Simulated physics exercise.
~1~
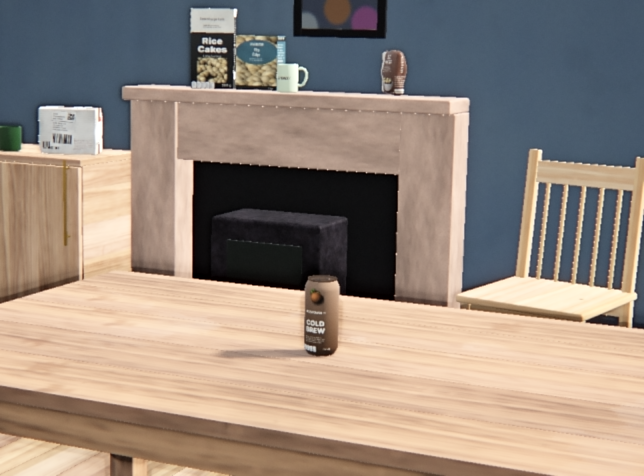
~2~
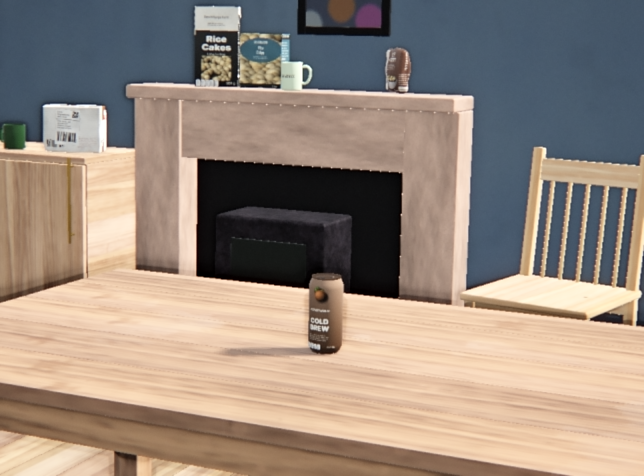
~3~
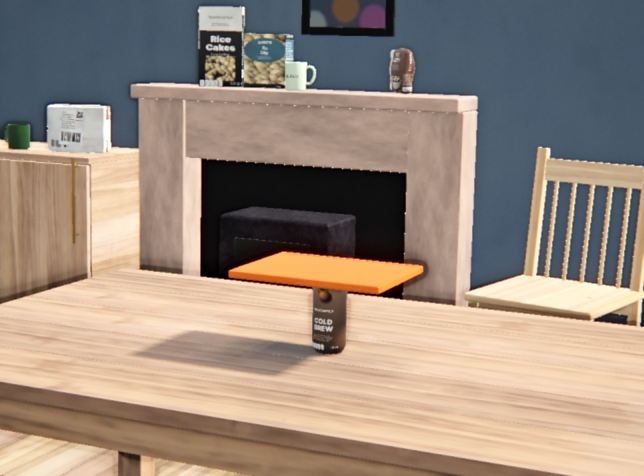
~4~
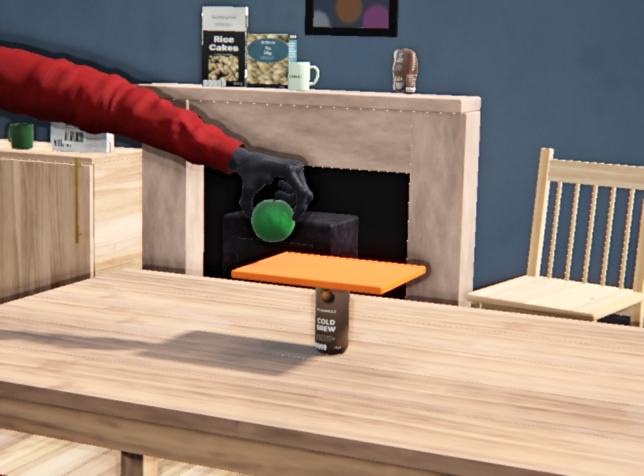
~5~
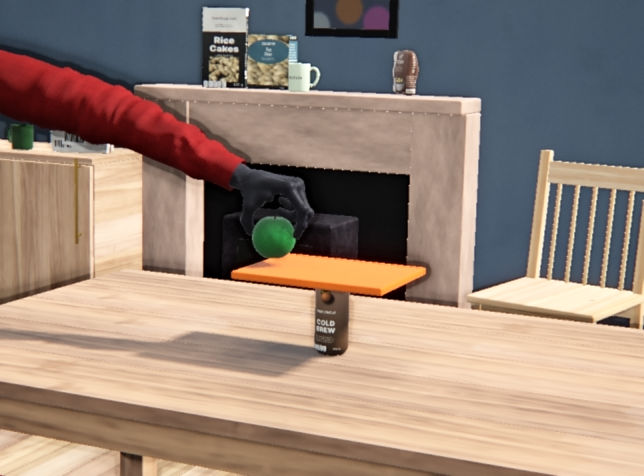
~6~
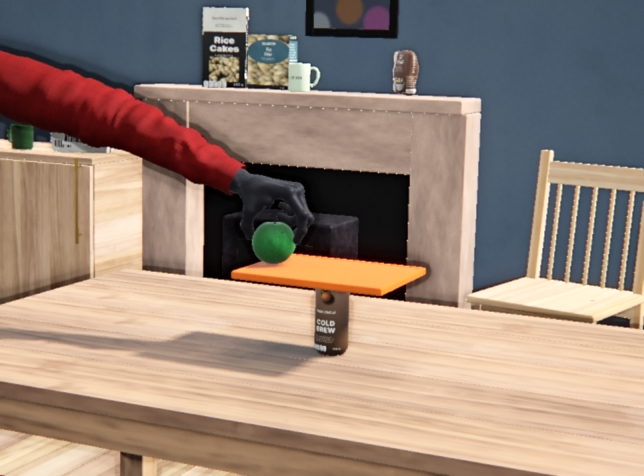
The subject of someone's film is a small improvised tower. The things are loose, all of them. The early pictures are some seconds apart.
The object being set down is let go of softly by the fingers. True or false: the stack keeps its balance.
False.
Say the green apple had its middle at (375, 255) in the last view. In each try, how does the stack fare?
Topples.
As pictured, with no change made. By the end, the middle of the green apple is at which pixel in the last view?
End position in the final view: Approximately (257, 323).
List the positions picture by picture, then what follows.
In the first frame, the last thing is not in view yet.
In the second frame, the last thing is not in view yet.
In the third frame, the last thing is not in view yet; orange lid (327, 272).
In the fourth frame, still above its spot; green apple (273, 220); orange lid (330, 272).
In the fifth frame, still above its spot; green apple (274, 237); orange lid (330, 273).
In the sixth frame, in place under the hand; green apple (274, 242); orange lid (330, 273).
Then, 0.30 s after the last picture, green apple now fallen; orange lid tipped 75° from how it was.
Then, 0.40 s after the last picture, orange lid on its side.
Then, 0.70 s after the last picture, orange lid now fallen; brown can slid a little.
Then, 1.00 s after the last picture, brown can slid about its own width.
By the end, fallen, green apple and orange lid; brown can in place. Seen from the same camera at the end, green apple near (257, 323). The stack gives way.
